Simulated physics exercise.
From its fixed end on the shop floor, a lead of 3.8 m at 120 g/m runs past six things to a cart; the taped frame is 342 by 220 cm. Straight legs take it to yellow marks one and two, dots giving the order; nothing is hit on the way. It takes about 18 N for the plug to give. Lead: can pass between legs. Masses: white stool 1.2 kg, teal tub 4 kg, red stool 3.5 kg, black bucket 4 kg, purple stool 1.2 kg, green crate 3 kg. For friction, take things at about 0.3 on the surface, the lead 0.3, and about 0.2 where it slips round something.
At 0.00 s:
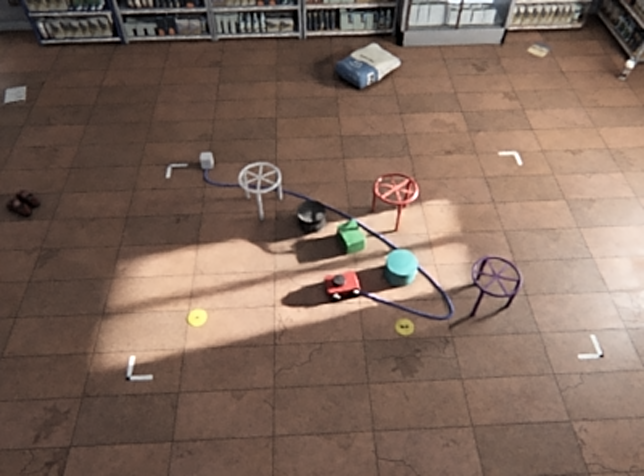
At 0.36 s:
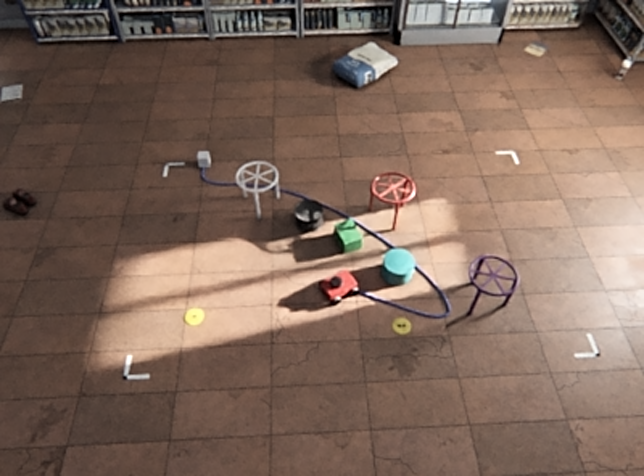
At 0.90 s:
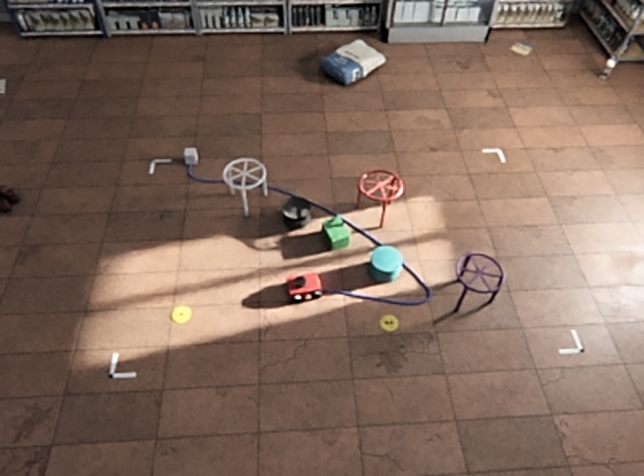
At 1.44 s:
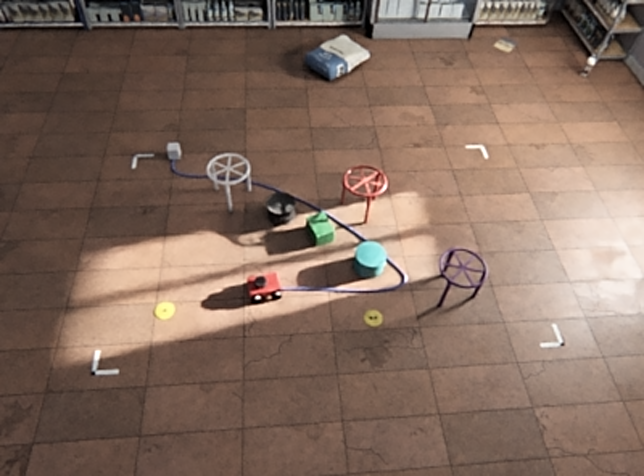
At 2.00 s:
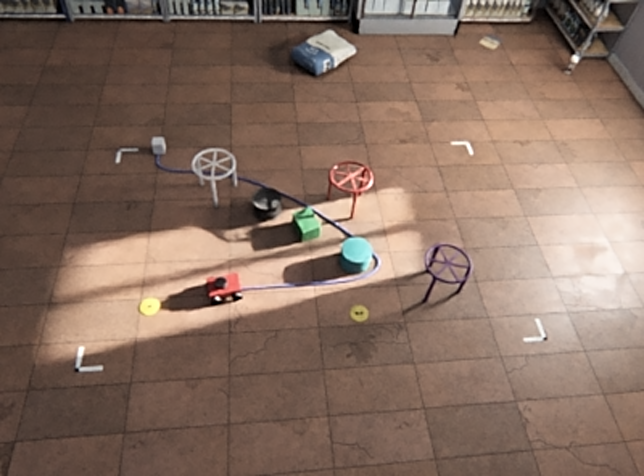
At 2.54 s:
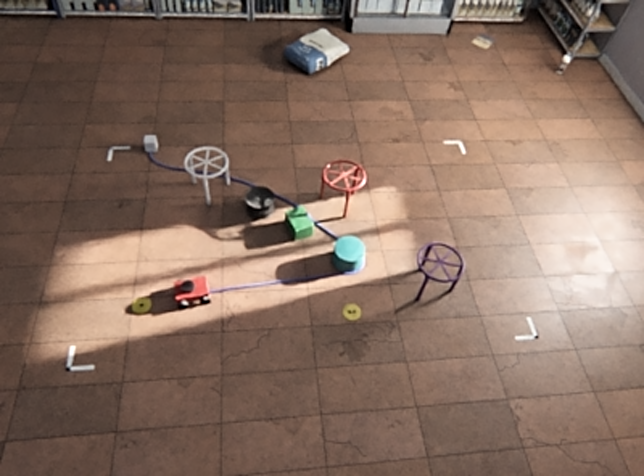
In the video, a small red cart trailing a blue lead moves left across a tiled floor, drawing the lead's loop in against a teal tub, while three stools, a green crate and a black bucket stay in place.
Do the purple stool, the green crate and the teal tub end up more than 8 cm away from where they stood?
Taking them in turn, the purple stool stays close; the green crate stays close; the teal tub ends up further.
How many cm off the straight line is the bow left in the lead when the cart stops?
Looks like close to 40 cm at the widest point.
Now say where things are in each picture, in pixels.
Purple stool (497, 275); green crate (351, 232); teal tub (402, 262); marks (197, 318) (405, 327); lead runs through (220, 185) (298, 195) (437, 285) (394, 305); cart (347, 288), in the first frame.
Lead runs through (217, 184) (390, 303); cart (344, 287), in the second frame.
Lead runs through (205, 181) (359, 295); cart (310, 288), in the third frame.
Lead runs through (188, 176) (320, 290); cart (271, 289), in the fourth frame.
Lead runs through (173, 171) (282, 286); cart (232, 289), in the fifth frame.
Purple stool (441, 261); green crate (299, 218); teal tub (350, 248); lead runs through (171, 168) (250, 184) (319, 225) (251, 286); cart (200, 293), in the sixth frame.
At 4.0 s, cart at (155, 305), lead slack at the fixed end; teal tub 18 cm off its start.
At 5.5 s, cart at (226, 307), lead slack at the fixed end; teal tub 18 cm off its start.
At 7.0 s, cart at (295, 309), lead slack at the fixed end; teal tub 18 cm off its start at (327, 245).
At 8.5 s, cart at (352, 311), lead slack at the fixed end; teal tub 18 cm off its start.
At 8.9 s, cart at (352, 311), lead slack at the fixed end; teal tub 18 cm off its start at (327, 245), green crate 1 cm off its start at (299, 218), purple stool 0 cm off its start at (441, 261).
